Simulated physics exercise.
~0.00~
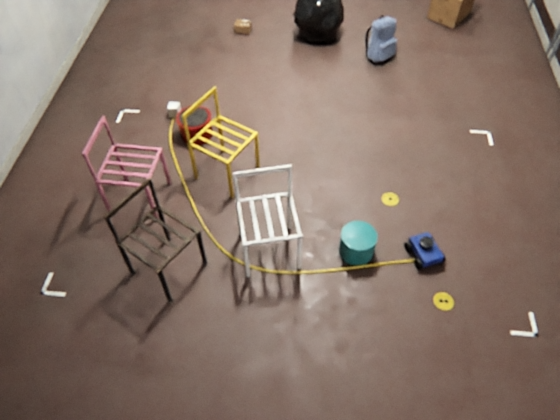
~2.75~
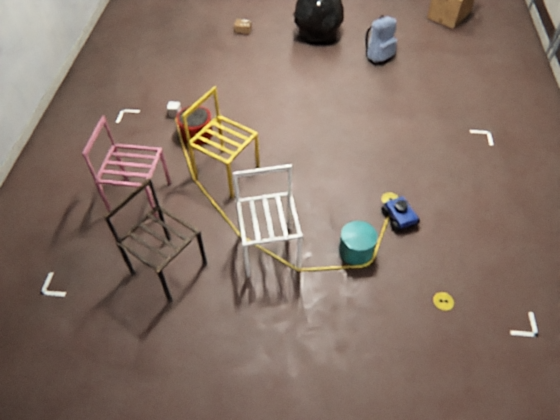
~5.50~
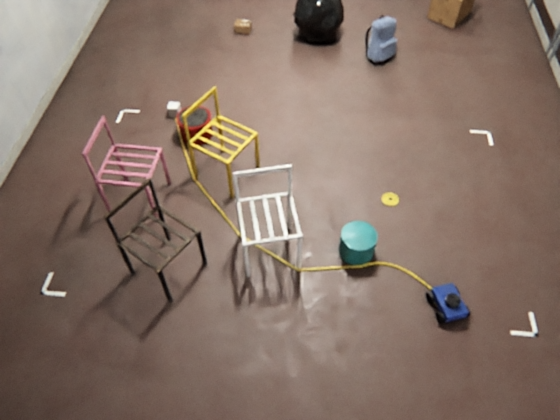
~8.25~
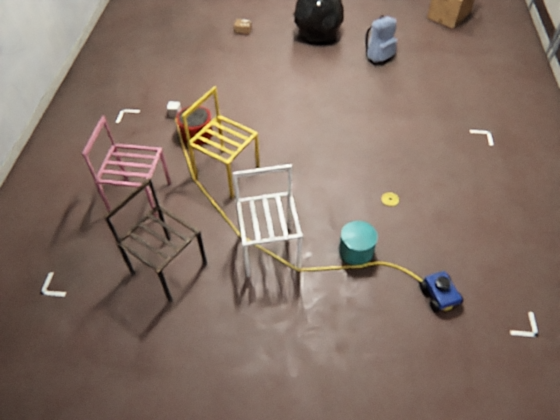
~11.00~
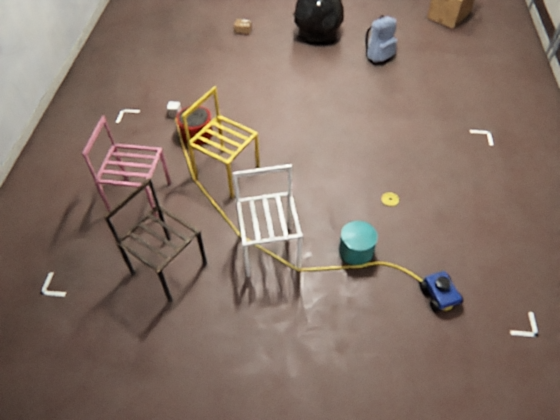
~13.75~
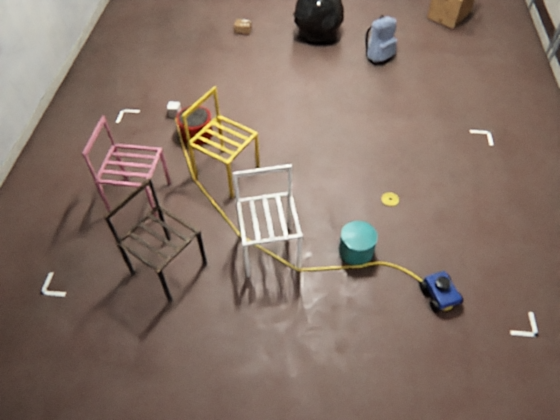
The footage shows a small blue cart on a yellow lead that runs past several chairs and a teal tub. The cart moves up and left to one yellow mark, then down and right to the other, shifts back slightly and stops, the chairs and tub still in place.
